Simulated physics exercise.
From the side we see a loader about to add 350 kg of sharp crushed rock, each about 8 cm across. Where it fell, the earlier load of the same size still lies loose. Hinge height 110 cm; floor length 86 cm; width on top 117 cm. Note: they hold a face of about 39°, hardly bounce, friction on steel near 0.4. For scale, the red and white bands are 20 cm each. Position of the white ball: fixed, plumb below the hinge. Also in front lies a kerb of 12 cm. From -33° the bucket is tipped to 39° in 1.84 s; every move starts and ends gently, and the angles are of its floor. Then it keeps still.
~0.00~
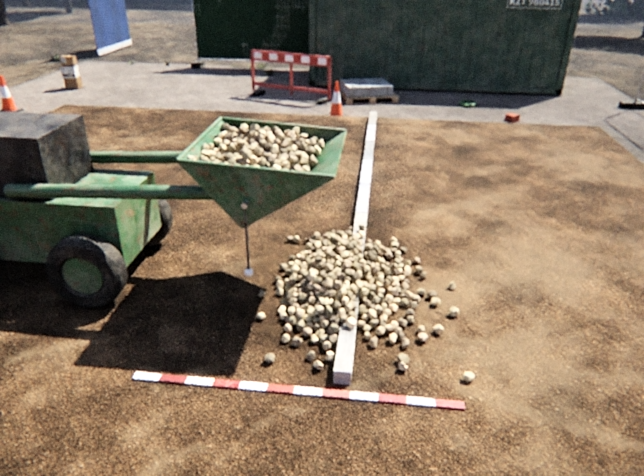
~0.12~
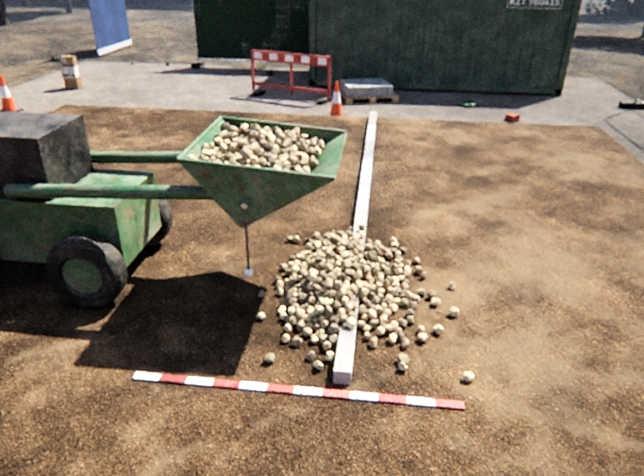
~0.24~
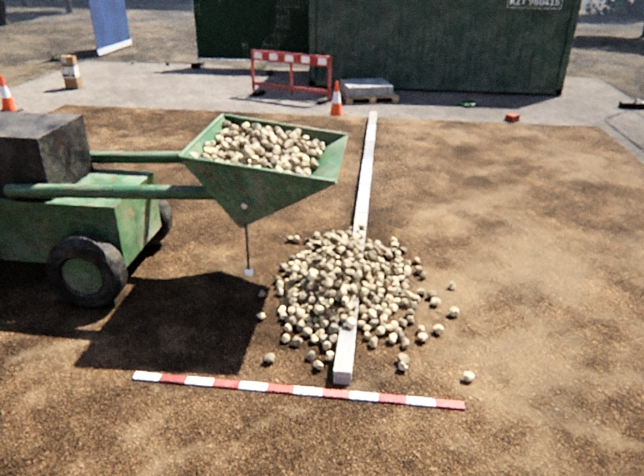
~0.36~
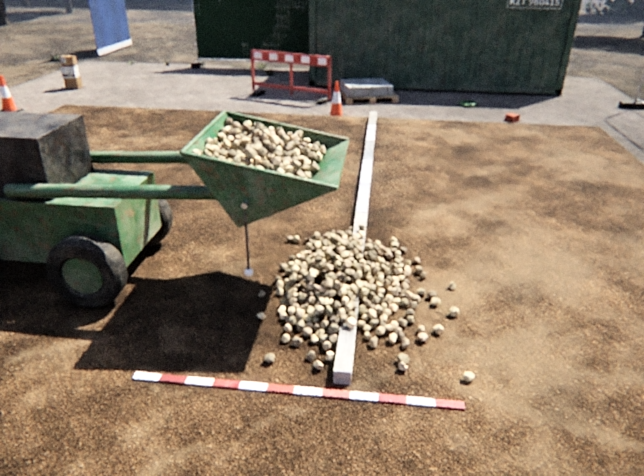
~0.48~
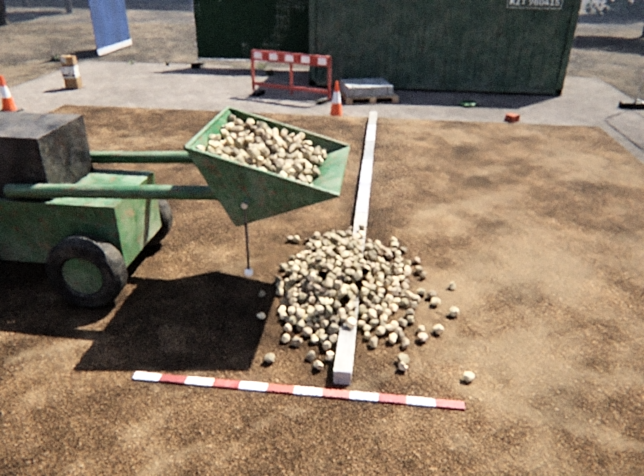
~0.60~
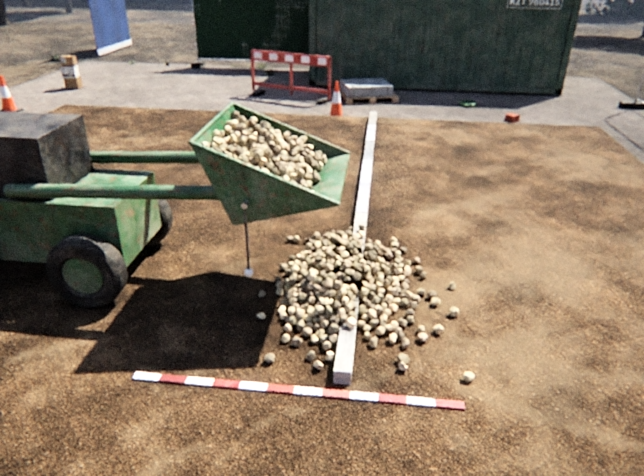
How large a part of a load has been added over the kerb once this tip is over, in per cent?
Around 48 per cent is added.
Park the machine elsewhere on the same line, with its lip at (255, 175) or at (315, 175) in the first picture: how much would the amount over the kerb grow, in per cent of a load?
First place: Roughly 0 %; second place: Roughly 20 %.
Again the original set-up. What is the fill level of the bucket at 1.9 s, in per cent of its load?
About 45 percent.
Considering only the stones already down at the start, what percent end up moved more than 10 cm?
Close to 5 per cent.
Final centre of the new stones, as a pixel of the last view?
The middle ends up near (352, 273).
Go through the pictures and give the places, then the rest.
In the first frame, lip at (334, 177), floor tilted -33°, highest stones at (253, 133). The earlier load is highest near (341, 257), 28 cm above ground level, 74 % on this side of the kerb, 26 % over the kerb.
In the second frame, lip at (335, 179), floor tilted -32°, highest stones at (253, 132); the stones move at 0.1 m/s on average.
In the third frame, lip at (336, 182), floor tilted -30°, highest stones at (247, 132); the stones move at 0.1 m/s on average.
In the fourth frame, the bucket is at -26°, its lip at (337, 188); the top of the load is at (243, 129); the stones move at 0.1 m/s on average.
In the fifth frame, lip at (339, 196), floor tilted -21°, highest stones at (235, 127); the stones move at 0.2 m/s on average.
In the sixth frame, lip at (339, 205), floor tilted -15°, highest stones at (236, 123); the stones move at 0.2 m/s on average.
After 1.4 s the floor is at 28°; in per cent of one load, 99 in the bucket, 75 on this side of the kerb, 26 over the kerb; the foremost stones are at (440, 306).
After 1.9 s the floor is at 39°; in per cent of one load, 43 in the bucket, 123 on this side of the kerb, 34 over the kerb; the foremost stones are at (440, 306).
After 2.3 s the floor is at 39°; in per cent of one load, 8 in the bucket, 132 on this side of the kerb, 60 over the kerb; the foremost stones are at (444, 308).
After 4.9 s the floor is at 39°; in per cent of one load, 0 in the bucket, 126 on this side of the kerb, 74 over the kerb; the foremost stones are at (459, 323). Net gain over the kerb, 48.
